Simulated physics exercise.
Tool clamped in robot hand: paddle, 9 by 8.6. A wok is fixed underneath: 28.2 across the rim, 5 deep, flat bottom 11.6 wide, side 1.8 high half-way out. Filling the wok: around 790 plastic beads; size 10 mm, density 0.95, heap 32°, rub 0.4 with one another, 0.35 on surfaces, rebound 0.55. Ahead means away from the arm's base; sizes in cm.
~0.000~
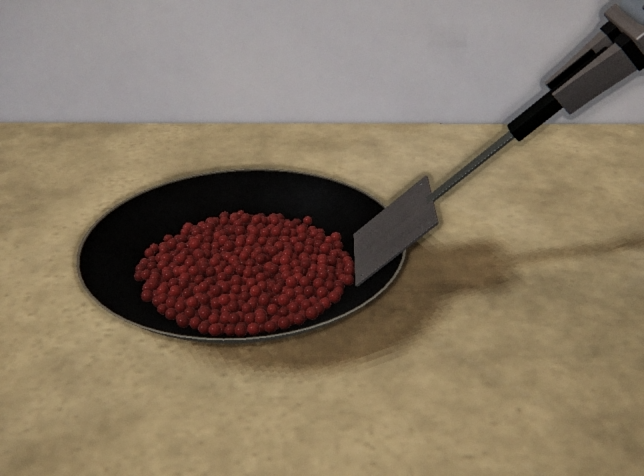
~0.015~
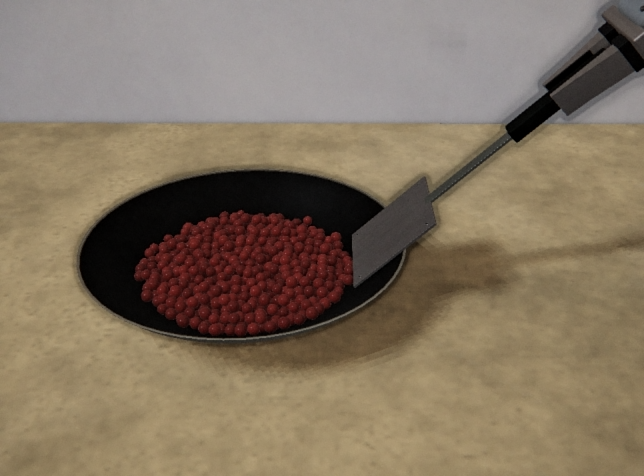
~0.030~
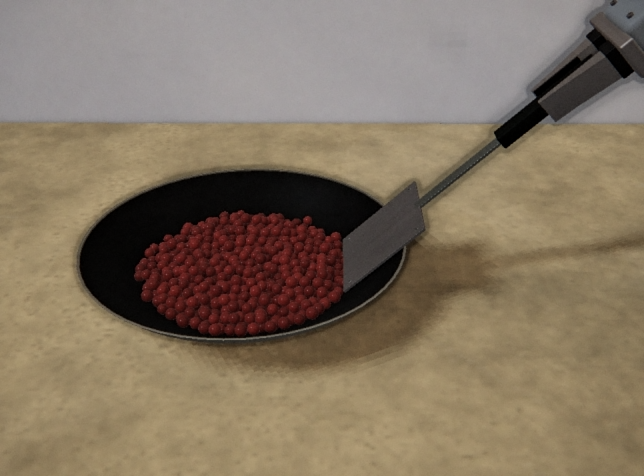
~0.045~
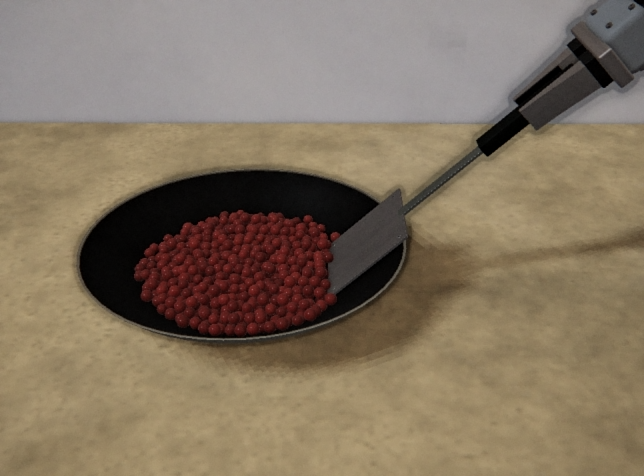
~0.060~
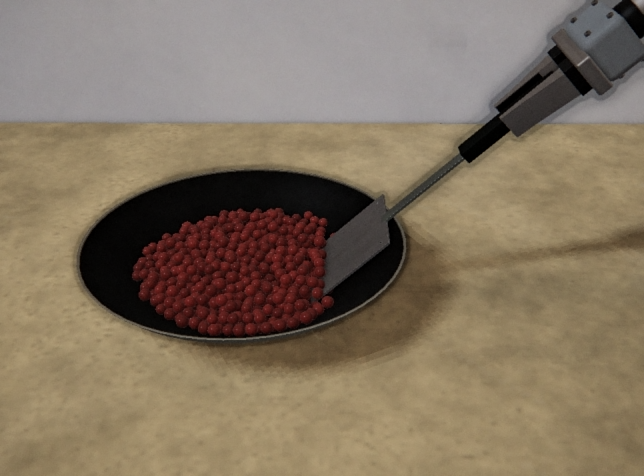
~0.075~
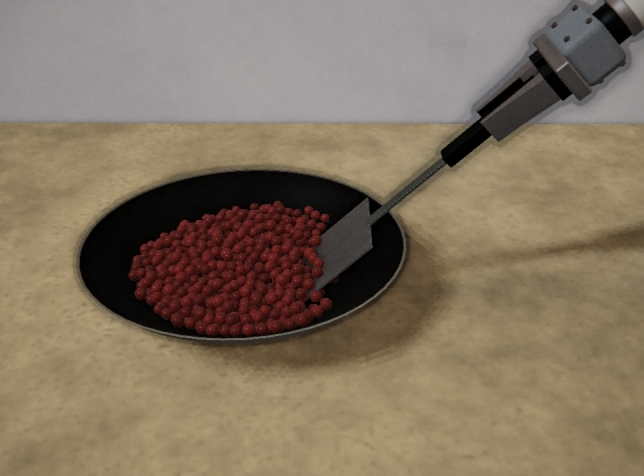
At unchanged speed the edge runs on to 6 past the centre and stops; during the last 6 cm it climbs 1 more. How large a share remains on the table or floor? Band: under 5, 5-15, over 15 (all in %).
5-15 %.
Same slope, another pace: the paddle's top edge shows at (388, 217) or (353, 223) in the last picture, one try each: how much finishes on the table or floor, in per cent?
Respectively, some 0 and 20 per cent.
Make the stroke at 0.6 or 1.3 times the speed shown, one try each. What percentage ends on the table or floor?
Estimates, in order: 0 % and 20 %.
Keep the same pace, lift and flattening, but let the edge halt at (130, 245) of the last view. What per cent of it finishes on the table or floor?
Estimate: Approx. 45 %.
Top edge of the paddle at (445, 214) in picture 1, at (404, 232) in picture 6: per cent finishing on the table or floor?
About 0 per cent.
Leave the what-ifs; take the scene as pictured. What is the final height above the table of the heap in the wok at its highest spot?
Height at rest: Roughly 6.5 cm.
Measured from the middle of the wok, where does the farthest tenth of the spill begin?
Distance: Approx. 25 cm.
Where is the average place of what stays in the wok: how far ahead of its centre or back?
What stays is shifted forward by around 4.5 cm.
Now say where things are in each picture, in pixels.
The first frame shows paddle top edge at (432, 198), sloping 44°; upper third of the load around (245, 263), from x 140 to 350, top at y 215; 786 in the wok.
The second frame shows paddle top edge at (430, 199), sloping 44°; upper third of the load around (245, 263), from x 140 to 350, top at y 215.
The third frame shows paddle top edge at (420, 204), sloping 44°; upper third of the load around (246, 264), from x 140 to 350, top at y 215.
The fourth frame shows paddle top edge at (403, 211), sloping 44°; upper third of the load around (249, 262), from x 140 to 345, top at y 215.
The fifth frame shows paddle top edge at (386, 217), sloping 44°; upper third of the load around (248, 259), from x 135 to 345, top at y 215.
The sixth frame shows paddle top edge at (370, 221), sloping 44°; upper third of the load around (246, 259), from x 135 to 345, top at y 205; 786 in the wok.
By 0.11 s, sloping 44°, highest piece 6 above the table; 786 in the wok.
By 0.15 s, sloping 44°, highest piece 6 above the table; 786 in the wok.
By 0.37 s, sloping 44°, highest piece 7 above the table; 724 in the wok, 46 on the table or floor, 16 on the blade or in flight.
By 1.42 s, sloping 44°, highest piece 6 above the table; 717 in the wok, 69 on the table or floor.
Final count, 717 in the wok, 69 on the table or floor. That is 9 % on the table or floor.
